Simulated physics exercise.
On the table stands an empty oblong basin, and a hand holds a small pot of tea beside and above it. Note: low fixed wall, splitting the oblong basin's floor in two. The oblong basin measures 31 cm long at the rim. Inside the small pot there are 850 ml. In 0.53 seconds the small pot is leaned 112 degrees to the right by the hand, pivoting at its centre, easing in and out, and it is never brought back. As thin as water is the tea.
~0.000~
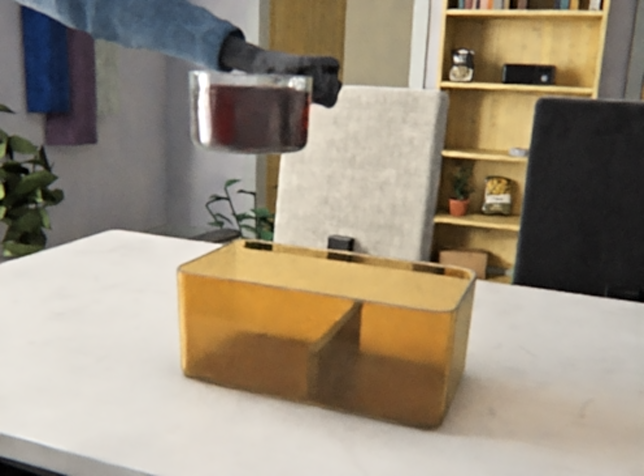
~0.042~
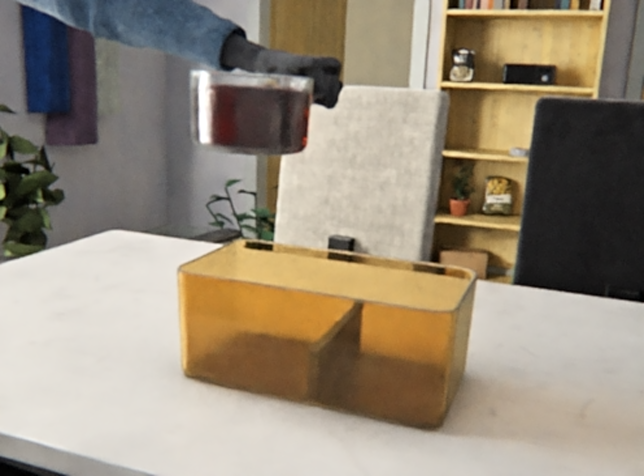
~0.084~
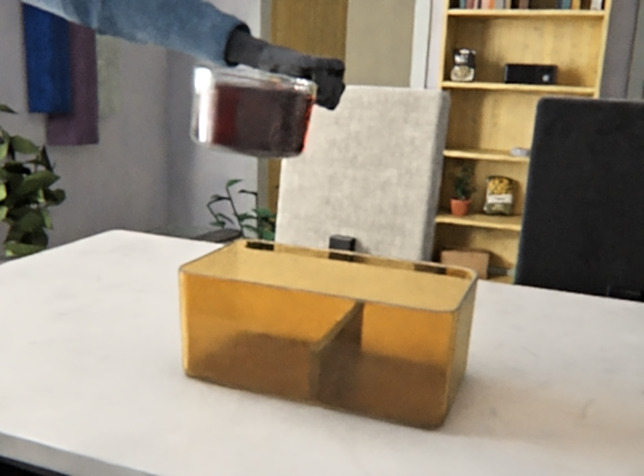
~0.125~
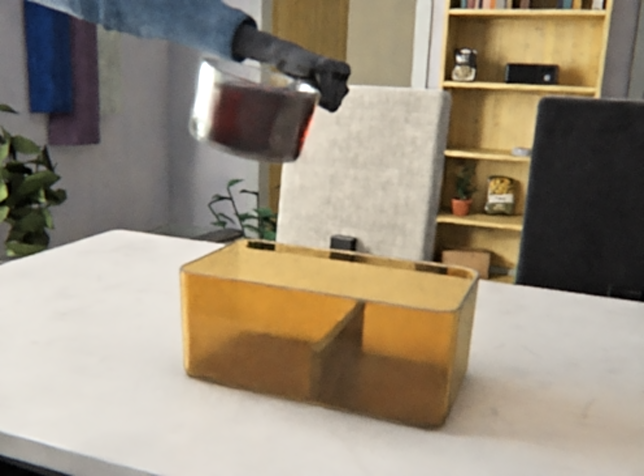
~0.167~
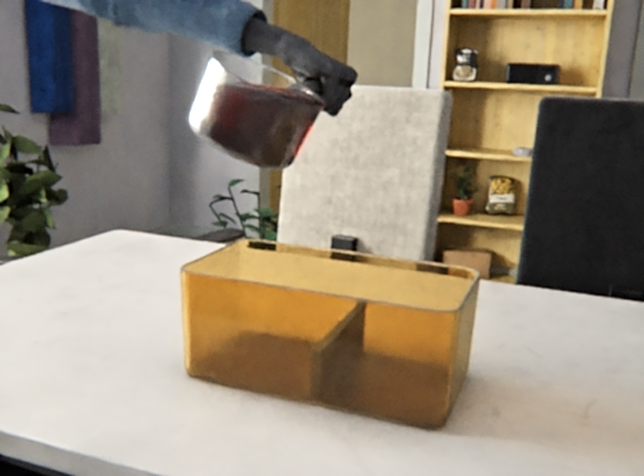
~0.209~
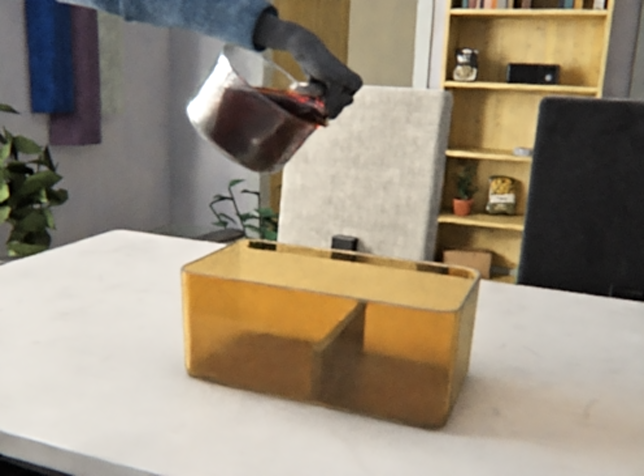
A dark-gloved hand in a blue denim sleeve holds a small clear pot of dark red tea above an amber, see-through oblong basin with a divider across its floor. The basin stands on a white table, seen from slightly above in a room with pale and black chairs, plants and a wooden bookshelf behind. The hand leans the pot steadily to the right, slowly at first, while the camera stays almost still.
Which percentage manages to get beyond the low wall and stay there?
Beyond the low wall, roughly 54 per cent stays.
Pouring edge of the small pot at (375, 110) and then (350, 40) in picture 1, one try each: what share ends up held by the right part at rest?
In order, 80 and 80 per cent.
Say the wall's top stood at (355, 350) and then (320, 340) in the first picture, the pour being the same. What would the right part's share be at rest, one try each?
35 % and 80 %.
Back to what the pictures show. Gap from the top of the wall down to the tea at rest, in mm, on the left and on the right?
It's around 46 mm on the left side and around 38 mm on the right side.
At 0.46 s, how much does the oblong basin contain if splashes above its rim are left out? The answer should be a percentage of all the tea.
Near 24 in a hundred.
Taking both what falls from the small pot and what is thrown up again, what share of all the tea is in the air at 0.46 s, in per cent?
My guess is roughly 52 %.
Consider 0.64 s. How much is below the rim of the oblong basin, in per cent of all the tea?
I'd put it at roughly 88 per cent.
After 0.46 s the tilt is 107° and 24 per cent is still to pour, 1 is left of the wall and 23 right of it.
After 0.64 s the tilt is 112° and 4 per cent is still to pour, 28 is left of the wall and 60 right of it.
After 0.82 s the tilt is 112° and 0 per cent is still to pour, 41 is left of the wall and 54 right of it.
After 1.03 s the tilt is 112° and 0 per cent is still to pour, 43 is left of the wall and 54 right of it.
In the end 43 per cent lies left of the wall, 54 right of it and 3 outside.
